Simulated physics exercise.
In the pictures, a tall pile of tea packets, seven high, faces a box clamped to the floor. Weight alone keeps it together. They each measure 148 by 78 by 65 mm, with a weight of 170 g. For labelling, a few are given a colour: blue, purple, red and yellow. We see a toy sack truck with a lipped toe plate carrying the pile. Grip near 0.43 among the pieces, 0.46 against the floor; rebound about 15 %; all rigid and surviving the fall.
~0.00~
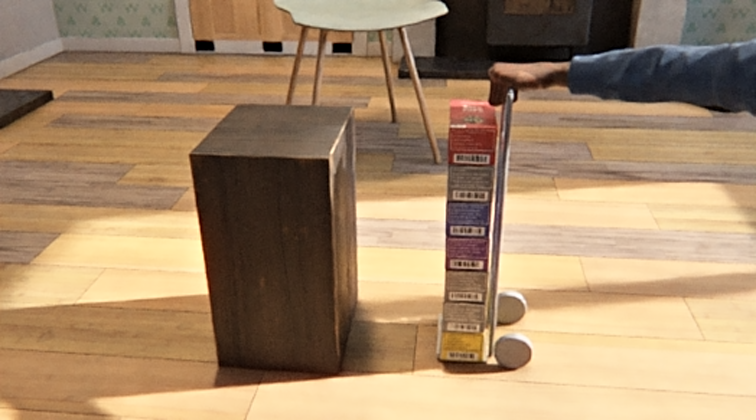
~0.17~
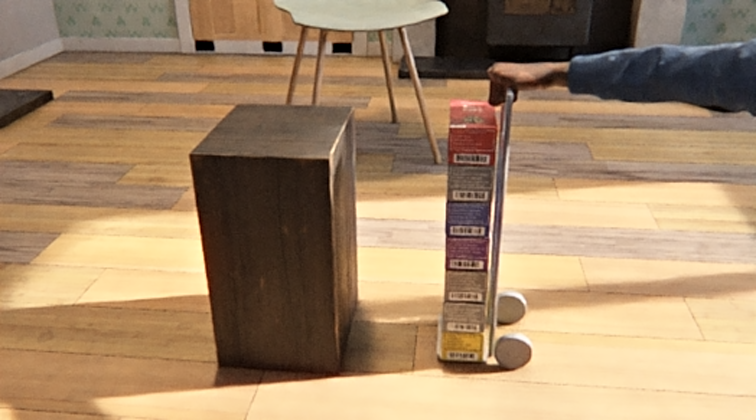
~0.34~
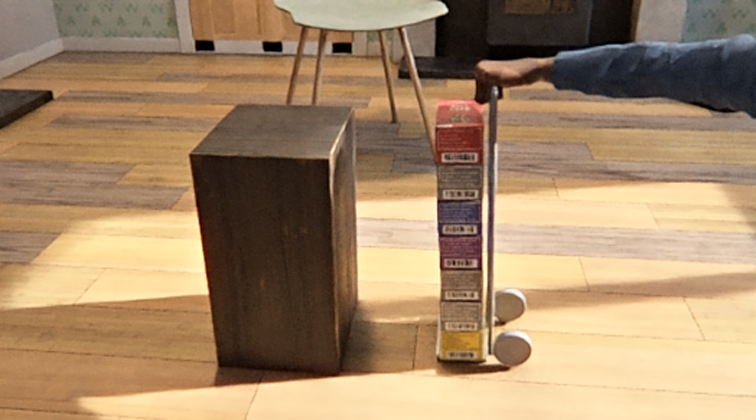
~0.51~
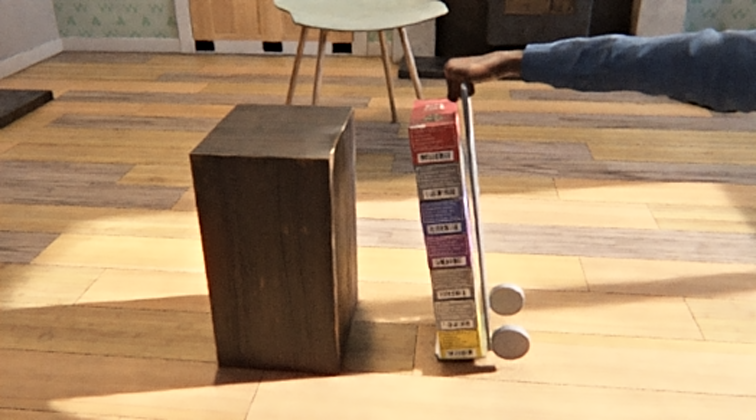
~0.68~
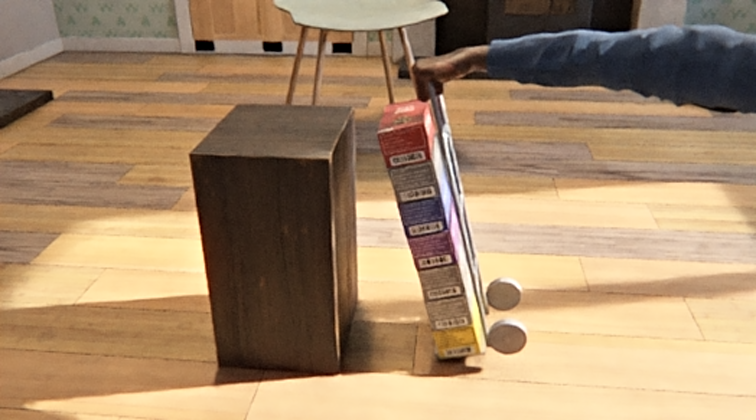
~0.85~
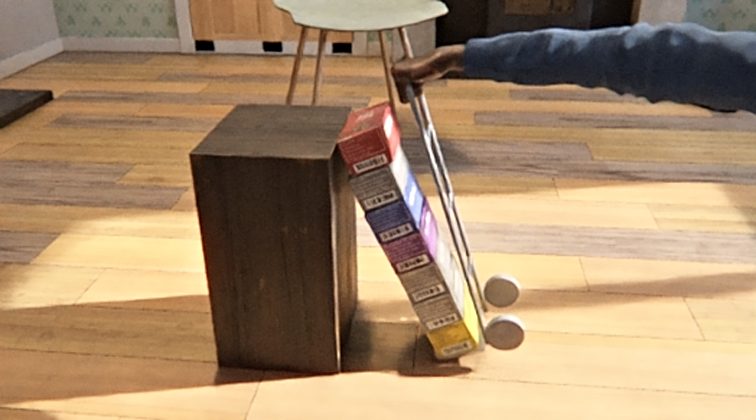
In this clip, a hand tilts a small wheeled truck carrying a tall stack of colourful packets to the left, toward a dark box; the stack leans with it, then separates from the truck's frame and leans farther.
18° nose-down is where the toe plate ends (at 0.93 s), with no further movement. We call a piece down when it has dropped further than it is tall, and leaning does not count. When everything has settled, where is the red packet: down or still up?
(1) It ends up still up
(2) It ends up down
(1) It ends up still up.
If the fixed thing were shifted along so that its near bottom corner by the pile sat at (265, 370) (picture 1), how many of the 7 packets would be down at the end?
That would give 6.
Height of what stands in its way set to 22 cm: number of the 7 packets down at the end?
Then the number is 2.
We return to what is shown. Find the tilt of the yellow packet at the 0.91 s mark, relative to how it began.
Some 30°.
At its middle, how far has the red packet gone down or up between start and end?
Height change: About 1 cm lower.
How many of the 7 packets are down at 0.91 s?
0.
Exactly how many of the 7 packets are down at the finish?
Count: 0.
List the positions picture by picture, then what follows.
In the first picture (places mark the middle of the side facing us), truck frame (505, 154) 0° forward; red packet (472, 147); yellow packet (463, 348); blue packet (469, 221); nothing disturbed.
In the second picture, truck frame (505, 154) 0° forward; red packet (472, 147).
In the third picture, truck frame (494, 152) 3° forward; red packet (460, 146) shifted 20 mm; blue packet (460, 219) shifted 14 mm; 6 disturbed, none down.
In the fourth picture, truck frame (470, 148) 8° forward; red packet (434, 145) leaning 8°; blue packet (443, 218) leaning 8°; 7 disturbed, none down.
In the fifth picture, truck frame (444, 147) 14° forward; red packet (405, 147) leaning 14°; blue packet (423, 218) leaning 14°; 7 disturbed, none down.
In the sixth picture, truck frame (427, 147) 17° forward; red packet (365, 153) leaning 23°; blue packet (391, 223) leaning 25°; purple packet (407, 254) leaning 25°; steepest lean 25°, the packet at (424, 284); 7 disturbed, none down.
After 0.91 s, none of the 7 packets down, 7 disturbed; red packet leaning 22°; yellow packet leaning 28°.
At rest (2.0 s), none of the 7 packets down, 7 disturbed; red packet leaning 22°; purple packet leaning 28°; blue packet leaning 28°. As the last picture would show them, middles, red packet near (369, 135), purple packet near (403, 235).
